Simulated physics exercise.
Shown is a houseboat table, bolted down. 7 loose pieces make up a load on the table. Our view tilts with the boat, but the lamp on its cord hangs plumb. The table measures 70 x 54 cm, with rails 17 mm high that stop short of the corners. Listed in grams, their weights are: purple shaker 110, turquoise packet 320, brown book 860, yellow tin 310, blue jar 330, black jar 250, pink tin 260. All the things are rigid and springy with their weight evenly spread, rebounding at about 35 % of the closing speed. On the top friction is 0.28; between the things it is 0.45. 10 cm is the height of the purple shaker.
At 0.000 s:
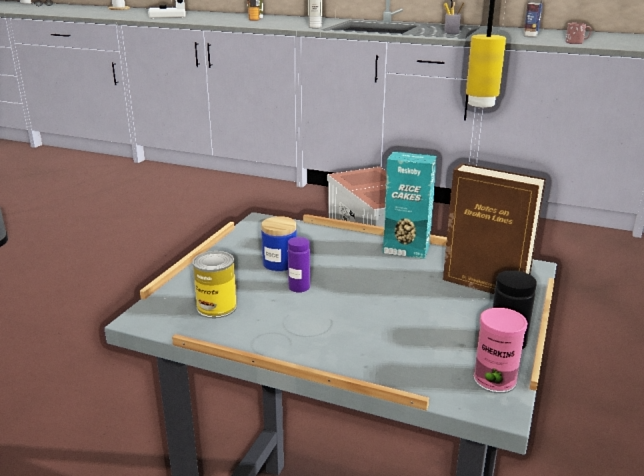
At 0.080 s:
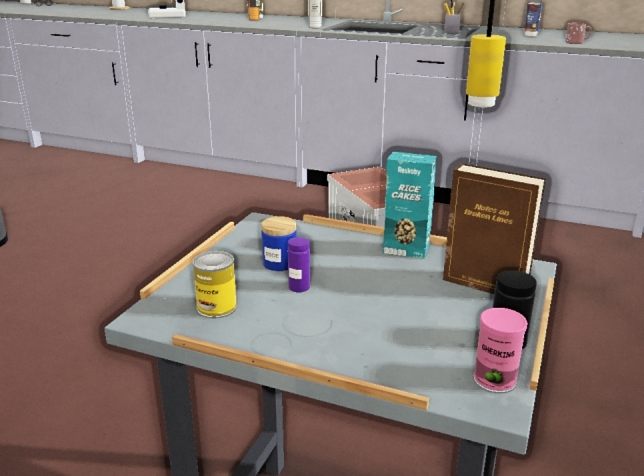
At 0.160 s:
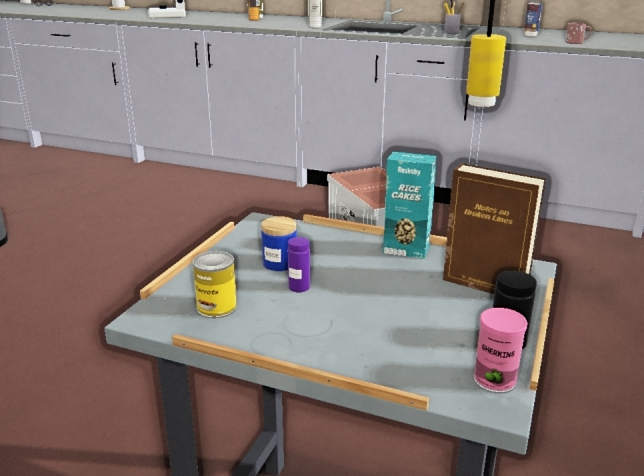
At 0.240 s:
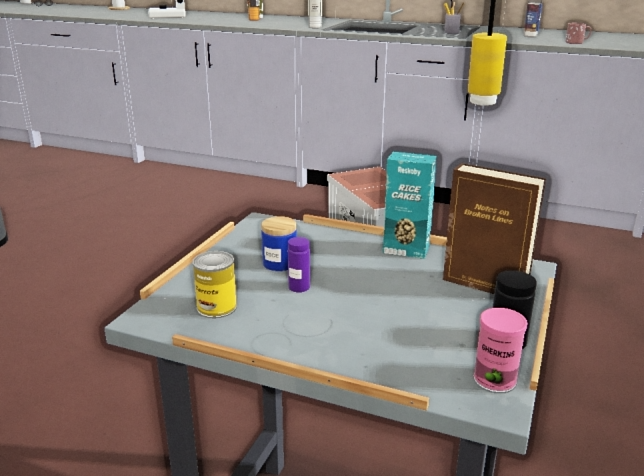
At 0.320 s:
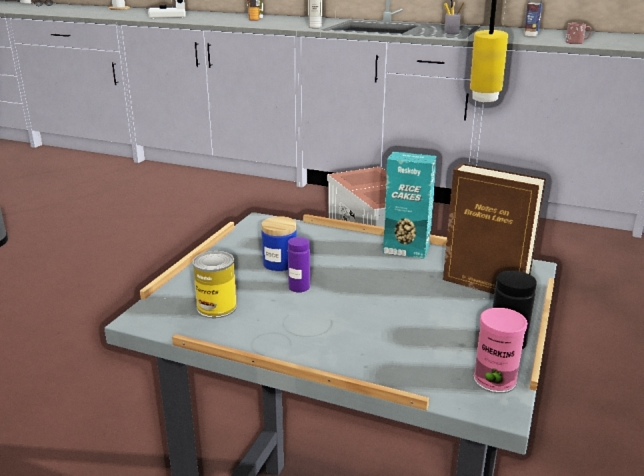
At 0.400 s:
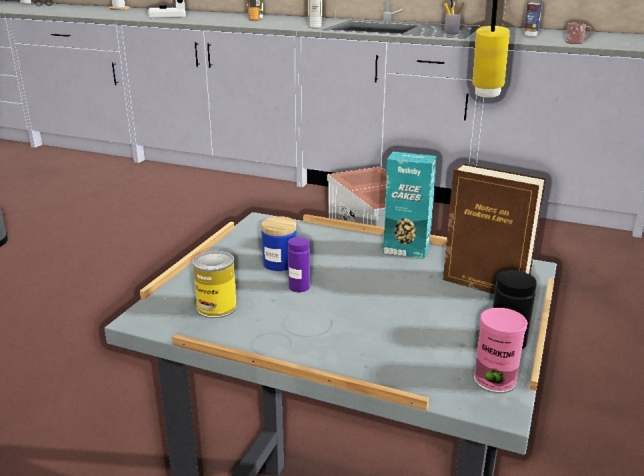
A table holding seven items stays still while the hanging yellow lamp shifts slightly right.
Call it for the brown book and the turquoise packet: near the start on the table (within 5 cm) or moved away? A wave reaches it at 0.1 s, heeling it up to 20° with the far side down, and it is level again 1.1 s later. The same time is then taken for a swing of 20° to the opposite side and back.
Brown book: Moved away, turquoise packet: Moved away.
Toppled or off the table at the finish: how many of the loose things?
Total count: 2.
Around 1.00 s, boat heeled 6°, far side down; turquoise packet and brown book now off the table; purple shaker shifted 5 cm; black jar shifted 5 cm.
Around 1.50 s, boat heeled 11°, near side down; purple shaker shifted 5 cm; black jar shifted 5 cm; pink tin shifted 5 cm.
Around 1.90 s, boat heeled 17°, near side down; purple shaker shifted 3 cm; black jar shifted 3 cm; pink tin shifted 3 cm.
Finally (2.8 s), off the table, turquoise packet and brown book; the other 5 still in place (within 5 cm).
